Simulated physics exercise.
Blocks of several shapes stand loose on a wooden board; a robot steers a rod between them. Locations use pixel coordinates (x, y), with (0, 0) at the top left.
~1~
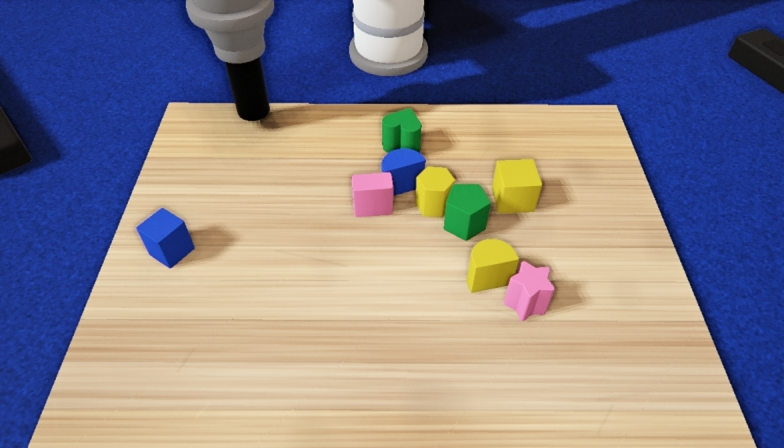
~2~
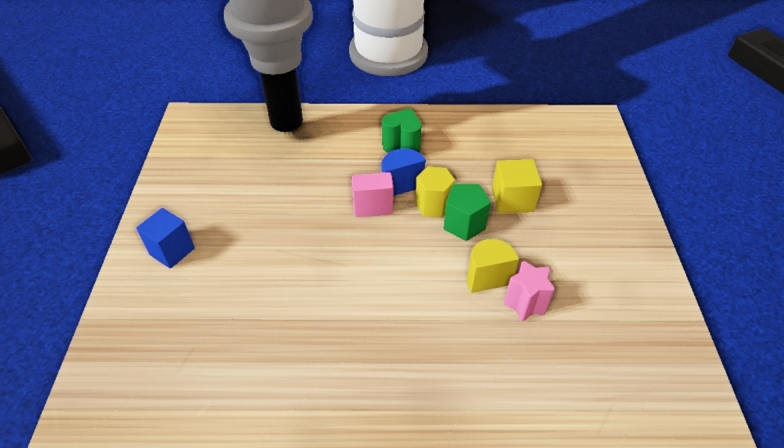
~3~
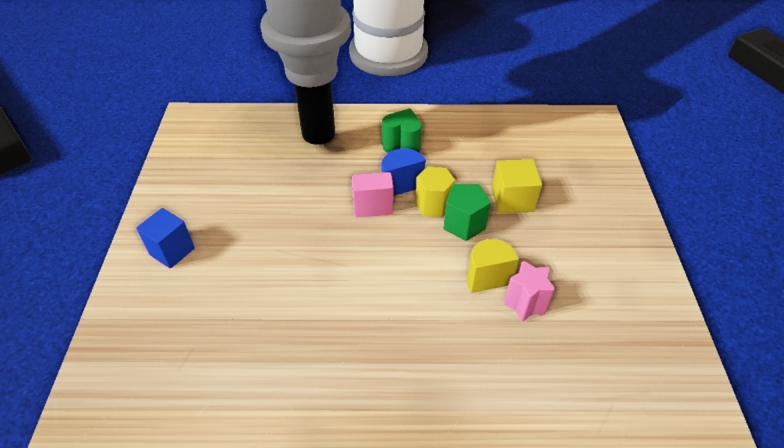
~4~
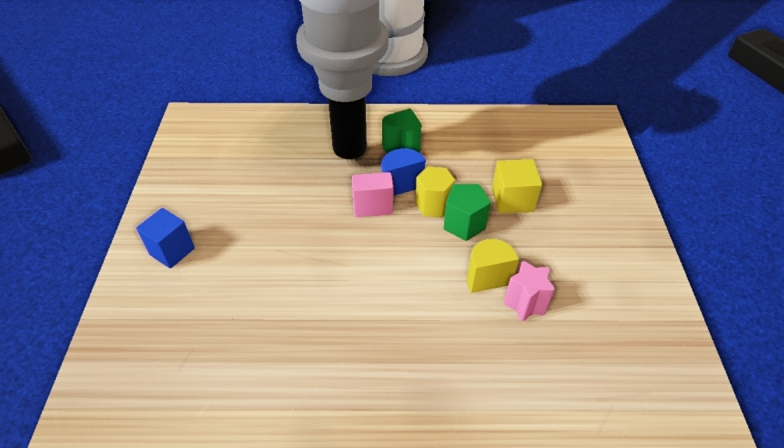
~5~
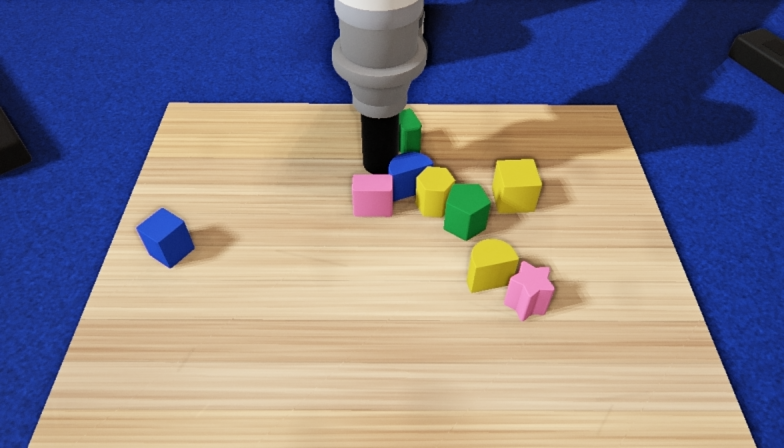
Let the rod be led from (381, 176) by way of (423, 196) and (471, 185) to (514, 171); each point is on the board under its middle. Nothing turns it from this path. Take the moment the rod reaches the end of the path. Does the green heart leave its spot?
Short answer: No.
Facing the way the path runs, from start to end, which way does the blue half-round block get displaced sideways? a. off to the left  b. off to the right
That would be b.
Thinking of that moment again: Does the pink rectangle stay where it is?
Yes
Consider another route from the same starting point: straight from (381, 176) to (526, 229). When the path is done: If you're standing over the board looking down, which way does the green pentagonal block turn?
It ends up turned clockwise.
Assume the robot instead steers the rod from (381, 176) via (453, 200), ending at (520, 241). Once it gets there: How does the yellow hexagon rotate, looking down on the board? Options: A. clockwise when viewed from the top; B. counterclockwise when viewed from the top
Letter B.
What follows on the original path. One third of the way, rod (425, 185); blue half-round block (459, 177), turned 35° anticlockwise; yellow hexagon (485, 188); green pentagonal block (502, 214), turned 65° clockwise.
Two thirds of the way, rod (473, 174); blue half-round block (504, 174); yellow hexagon (516, 194), turned 40° clockwise; green pentagonal block (511, 222), turned 90° clockwise; yellow four-sided block (547, 171), turned 20° anticlockwise.
At the end, rod (517, 160); pink rectangle unmoved; green heart unmoved; blue half-round block (511, 174), turned 15° clockwise; yellow hexagon (519, 195), turned 50° clockwise; green pentagonal block (511, 222), turned 90° clockwise; yellow four-sided block (552, 171), turned 25° anticlockwise.
